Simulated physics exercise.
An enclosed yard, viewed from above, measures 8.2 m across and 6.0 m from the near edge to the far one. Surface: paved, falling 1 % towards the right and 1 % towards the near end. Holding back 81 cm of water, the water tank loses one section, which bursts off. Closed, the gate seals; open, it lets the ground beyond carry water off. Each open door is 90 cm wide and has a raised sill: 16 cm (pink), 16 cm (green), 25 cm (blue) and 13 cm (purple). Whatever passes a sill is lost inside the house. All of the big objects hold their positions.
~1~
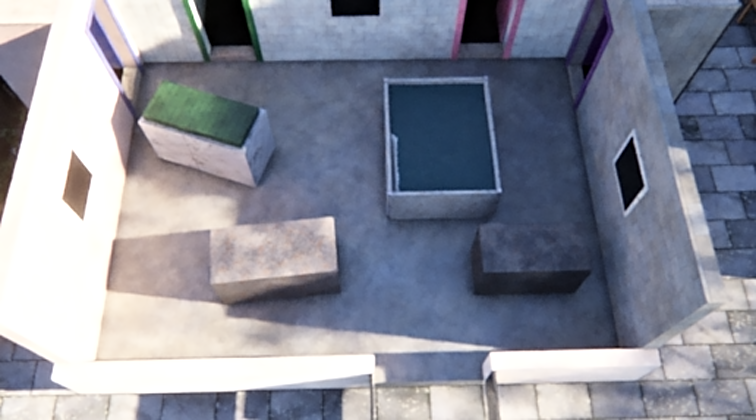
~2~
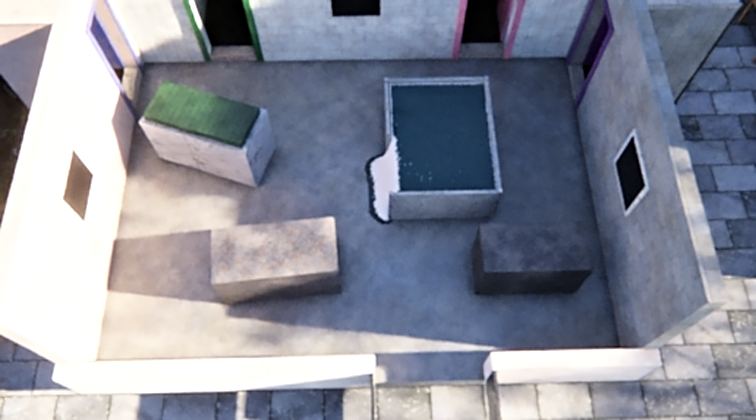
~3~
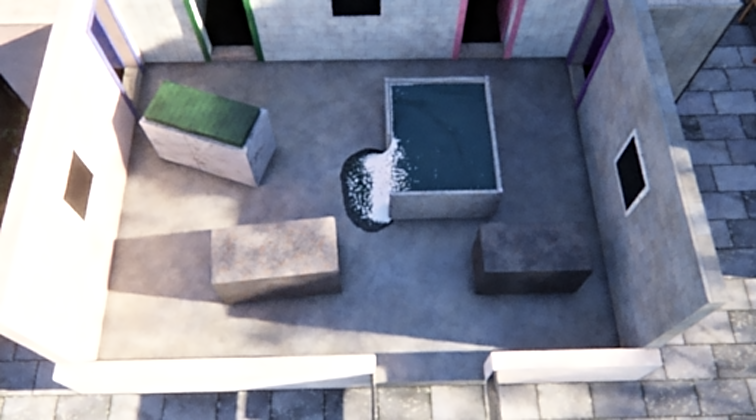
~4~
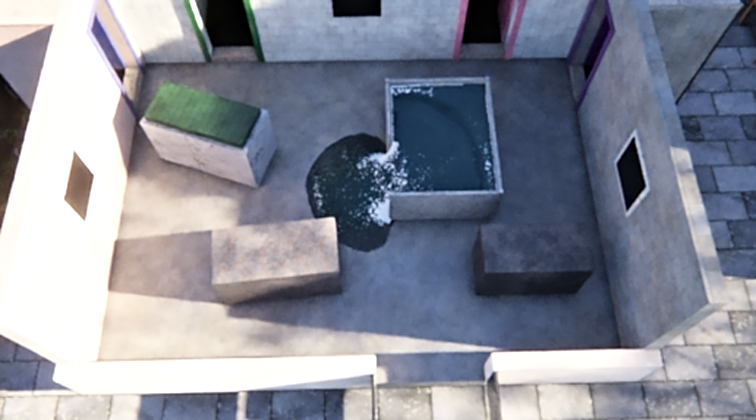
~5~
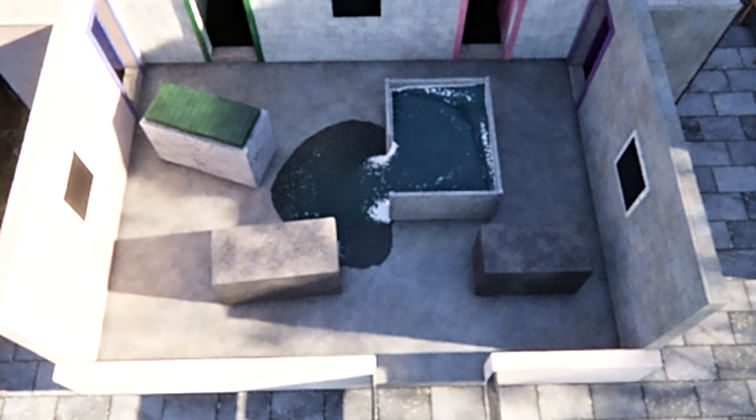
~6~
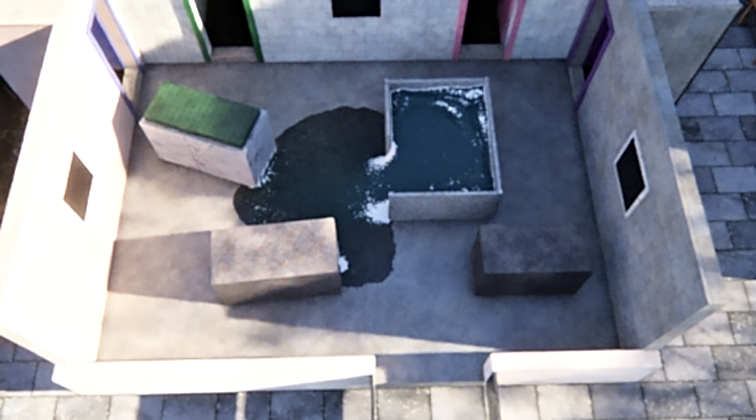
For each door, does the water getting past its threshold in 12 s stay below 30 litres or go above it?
My prediction: At the pink door it looks set to land under the limit, at the green door it looks set to land under the limit, at the blue door it looks set to land under the limit, at the purple door it looks set to land under the limit.
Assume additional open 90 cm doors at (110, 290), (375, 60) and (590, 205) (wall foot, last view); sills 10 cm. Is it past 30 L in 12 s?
First doorway gets there, second falls short, third falls short.
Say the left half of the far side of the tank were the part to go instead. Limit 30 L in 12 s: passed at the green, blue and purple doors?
Door by door - green: Within bounds, blue: Within bounds, purple: Out of bounds.
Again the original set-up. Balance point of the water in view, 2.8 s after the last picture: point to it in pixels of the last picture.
Near (299, 191).
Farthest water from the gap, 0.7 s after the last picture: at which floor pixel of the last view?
That's around (114, 254) in the last picture.
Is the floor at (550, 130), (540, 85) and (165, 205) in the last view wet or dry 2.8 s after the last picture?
First spot bone dry, second bone dry, third soaked.
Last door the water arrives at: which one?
Purple.
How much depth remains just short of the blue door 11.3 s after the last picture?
Around 2.5 cm there.
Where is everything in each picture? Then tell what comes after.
The first frame shows the water tank at (440, 136) is whole and still, 81 cm deep.
In the second frame, the front is at (379, 159), 0.6 m from the gap at (391, 181); 0.3 m2 of floor is under water; 81 cm left at the back of the water tank.
In the third frame, the front is at (350, 163), 0.9 m from the gap at (391, 181); 0.9 m2 of floor is under water; 81 cm left at the back of the water tank.
In the fourth frame, the front is at (313, 173), 1.4 m from the gap at (392, 183); 2.3 m2 of floor is under water; 78 cm left at the back of the water tank.
In the fifth frame, water pours out at (391, 183) and has run 2.0 m, to (278, 203); typically 6 cm deep outside, 69 cm at the water tank's back.
In the sixth frame, the front is at (239, 207), 2.7 m from the gap at (391, 183); 5.6 m2 of floor is under water; 70 cm left at the back of the water tank.
Then, 0.7 s after the last picture water covers 25 % of the floor and is deepest (40 cm) near (380, 193); pink door not reached, green door not reached, blue door not reached, purple door not reached.
Then, 1.5 s after the last picture water covers 40 % of the floor and is deepest (38 cm) near (117, 235); pink door not reached, green door 15 cm at the sill, 0 L in, blue door not reached, purple door not reached.
Then, 2.8 s after the last picture water covers 55 % of the floor and is deepest (32 cm) near (96, 362); pink door not reached, green door 10 cm at the sill, 0 L in, blue door 12 cm at the sill, 0 L in, purple door not reached.
Then, 6.3 s after the last picture water covers 80 % of the floor and is deepest (14 cm) near (106, 373); pink door 1 cm at the sill, 0 L in, green door 9 cm at the sill, 0 L in, blue door 10 cm at the sill, 0 L in, purple door not reached.
Then, 11.3 s after the last picture water covers 100 % of the floor and is deepest (14 cm) near (614, 363); pink door 3 cm at the sill, 0 L in, green door 2 cm at the sill, 1 L in, blue door 3 cm at the sill, 0 L in, purple door 8 cm at the sill, 2 L in.
